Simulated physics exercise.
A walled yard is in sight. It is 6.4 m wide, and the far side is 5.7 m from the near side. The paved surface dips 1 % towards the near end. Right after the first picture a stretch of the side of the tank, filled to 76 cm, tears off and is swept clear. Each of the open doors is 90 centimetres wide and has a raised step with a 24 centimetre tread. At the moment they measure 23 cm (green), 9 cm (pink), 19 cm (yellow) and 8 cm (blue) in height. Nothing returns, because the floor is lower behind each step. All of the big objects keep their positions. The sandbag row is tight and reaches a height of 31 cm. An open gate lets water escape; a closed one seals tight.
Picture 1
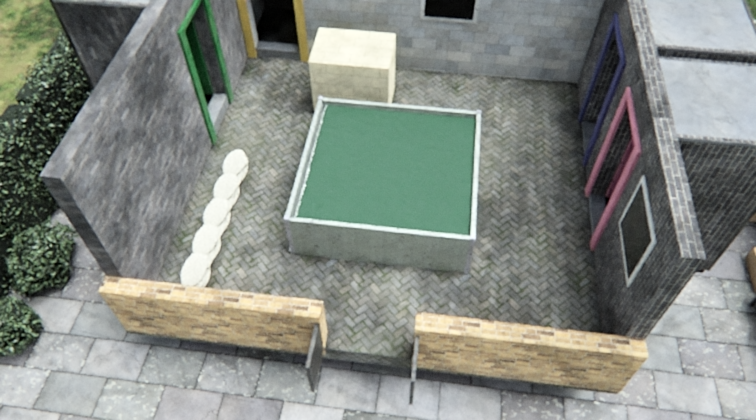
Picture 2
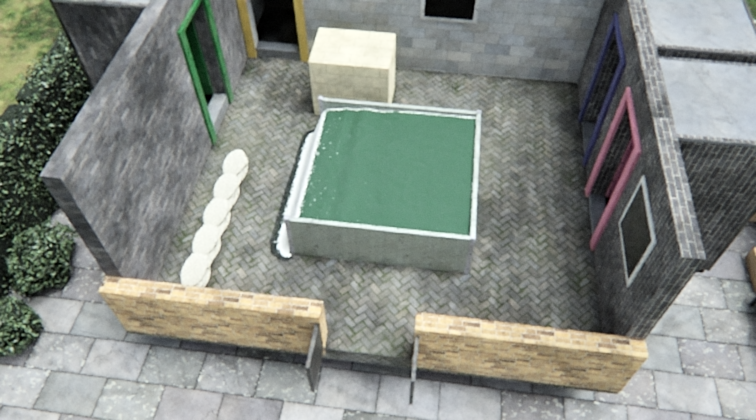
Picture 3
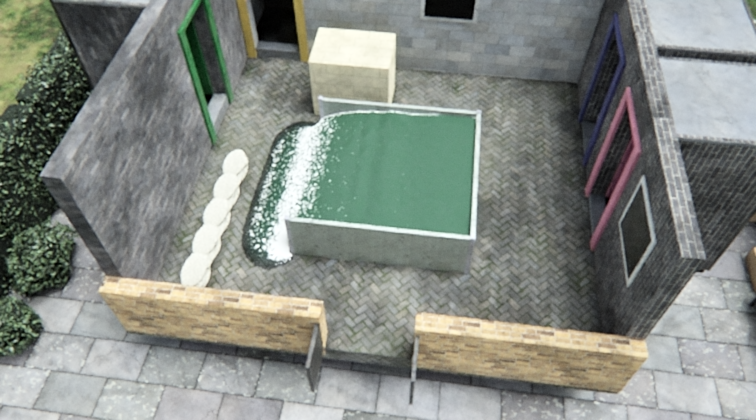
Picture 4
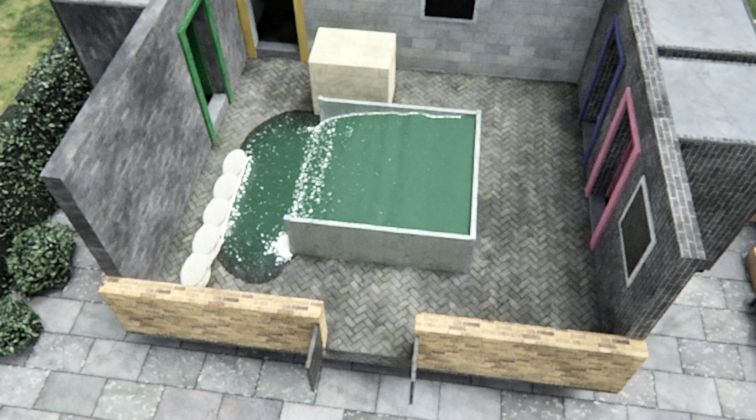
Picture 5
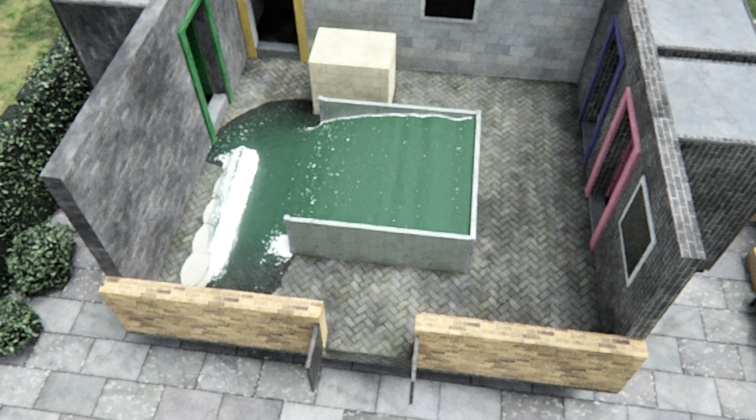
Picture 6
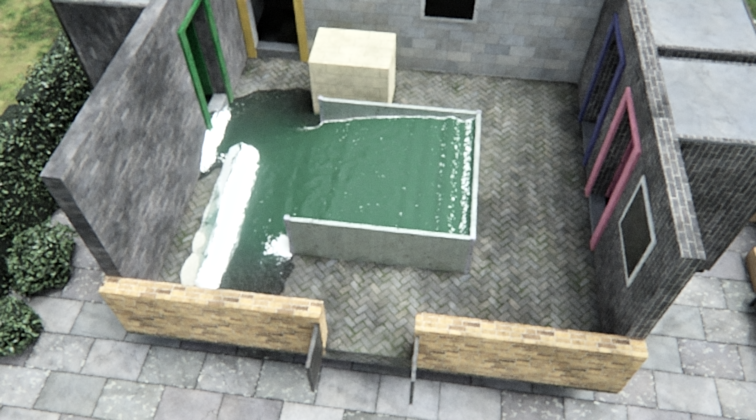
A large open-topped grey tank of green water stands in a grey walled yard, seen from high above by a still camera. A pale block sits behind it, five cream rounded objects line the left, green and yellow doorways stand beyond, blue and pink ones at right, and low tan walls in front. The tank's left side gives way and foaming water spreads left over the paving, surging against the cream objects and reaching the green doorway.
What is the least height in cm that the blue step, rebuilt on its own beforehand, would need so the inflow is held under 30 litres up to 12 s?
Around 11 cm would be enough.
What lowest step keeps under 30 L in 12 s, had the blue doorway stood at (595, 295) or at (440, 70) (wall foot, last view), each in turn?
First place around 19 cm, second around 7.0 cm.
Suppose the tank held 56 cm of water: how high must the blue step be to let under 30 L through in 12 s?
A step of about 8.5 cm does it.
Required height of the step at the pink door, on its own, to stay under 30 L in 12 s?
At the pink door you'd want roughly 10.5 cm.
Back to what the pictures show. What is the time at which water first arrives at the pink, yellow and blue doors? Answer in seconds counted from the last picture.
Pink: 3.2 s; yellow: 0.8 s; blue: 3.8 s.
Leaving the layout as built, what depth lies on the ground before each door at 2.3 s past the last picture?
In cm: Green 31, pink 0, yellow 42, blue 0.
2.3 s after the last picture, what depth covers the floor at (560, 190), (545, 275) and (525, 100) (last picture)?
Approx. 0 / 1 / 0 cm.
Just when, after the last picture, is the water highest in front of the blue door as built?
It peaks around 6.5 s.
Then, 0.7 s after the last picture water covers 35 % of the floor, deepest (55 cm) near (247, 198); it has not reached the blue door.
Then, 2.3 s after the last picture water covers 60 % of the floor, deepest (48 cm) near (146, 310); it has not reached the blue door.
Then, 11.3 s after the last picture water covers 95 % of the floor, deepest (20 cm) near (597, 352); 10 cm at the blue door, 77 litres in over its 8 cm step.
At the blue door as built, the water peaked near 16 cm, 6.5 s after the last picture.
With a step of 9.5 cm, 48 litres would have come in within the 12 s; with 12.5 cm, 14 litres. So under 30 litres takes about 11 cm.
